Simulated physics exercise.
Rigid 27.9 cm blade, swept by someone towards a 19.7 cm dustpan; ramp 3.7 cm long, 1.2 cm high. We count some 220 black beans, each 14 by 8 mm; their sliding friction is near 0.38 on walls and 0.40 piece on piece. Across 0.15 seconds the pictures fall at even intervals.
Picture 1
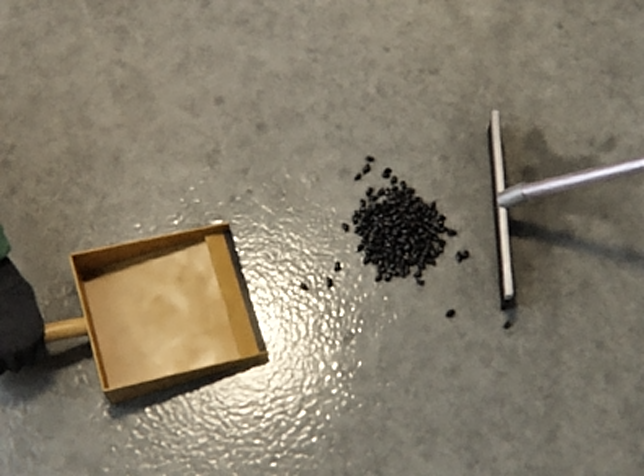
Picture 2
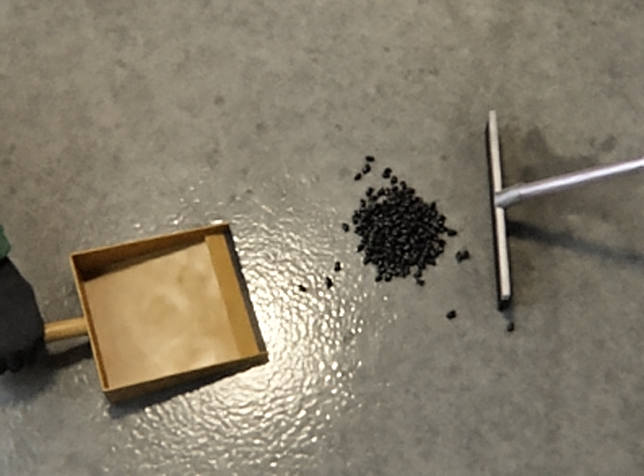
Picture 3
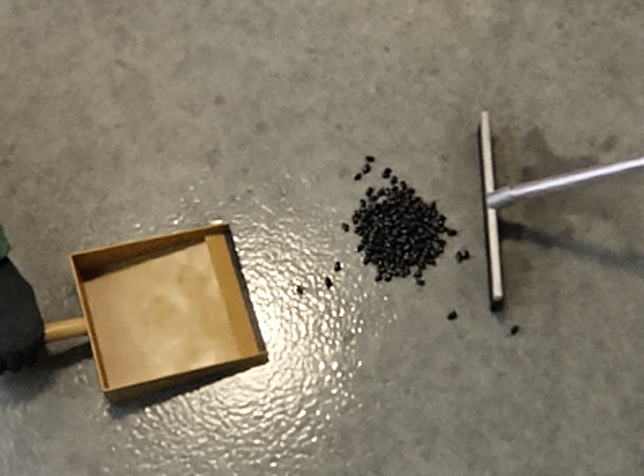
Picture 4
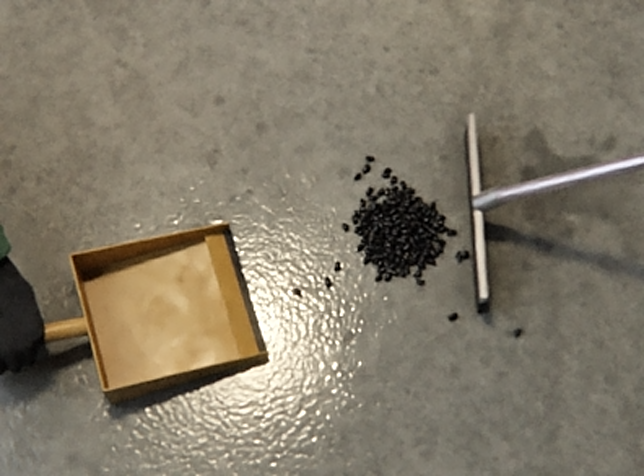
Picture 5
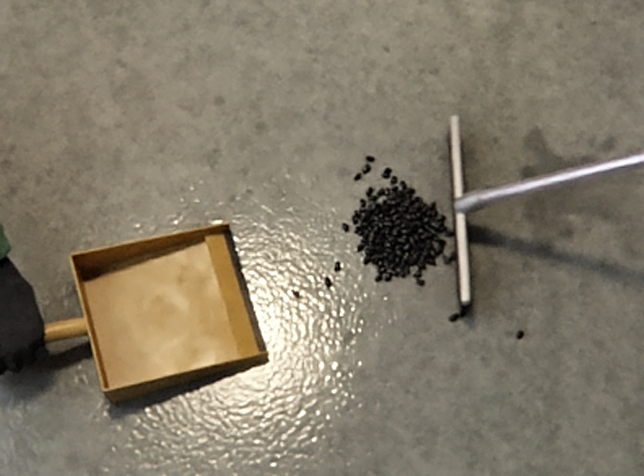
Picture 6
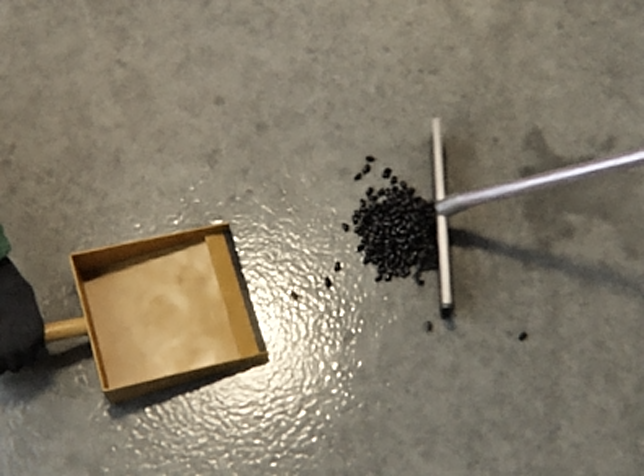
A squeegee-like blade on a pale metal pole slides steadily left across the floor, reaches the right edge of a heap of small black beans and nudges that side slightly leftward. The mottled grey floor, shiny near the centre, is seen from above by a still camera. At left, a dark-gloved hand holds a yellowish-brown dustpan motionless, its open side facing the heap and a few stray beans.
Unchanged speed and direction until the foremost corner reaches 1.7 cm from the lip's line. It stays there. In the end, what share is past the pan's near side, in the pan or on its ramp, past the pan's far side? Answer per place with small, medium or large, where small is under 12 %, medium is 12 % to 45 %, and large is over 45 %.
Past the pan's near side small, in the pan or on its ramp medium, past the pan's far side medium.
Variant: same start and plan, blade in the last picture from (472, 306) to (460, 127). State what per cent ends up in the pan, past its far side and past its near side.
Final per cent - pan 5, far 20, near 0.
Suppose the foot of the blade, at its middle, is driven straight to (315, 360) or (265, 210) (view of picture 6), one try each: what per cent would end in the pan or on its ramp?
Around 5 per cent, and around 20 per cent.
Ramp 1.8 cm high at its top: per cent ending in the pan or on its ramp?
About 20 %.
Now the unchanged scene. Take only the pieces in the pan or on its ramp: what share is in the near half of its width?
About 30 percent of it.
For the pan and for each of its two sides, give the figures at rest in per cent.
Near side 0 %, pan 25 %, far side 40 %.
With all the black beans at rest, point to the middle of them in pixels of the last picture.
(236, 246) or so.
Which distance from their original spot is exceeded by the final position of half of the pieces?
24 cm, roughly.
Then, 0.14 s after the last picture, middle of the blade 16 cm from the lip; 0 % over the lip, far side 20 %, near side 0 %.
Then, 0.23 s after the last picture, middle of the blade 9 cm from the lip; 0 % over the lip, far side 30 %, near side 0 %.
Then, 0.46 s after the last picture, middle of the blade 6 cm from the lip; 25 % over the lip, far side 40 %, near side 0 %.
In the end, near side 0 %, pan 25 %, far side 40 %, in front of the lip or behind the blade 35 %.
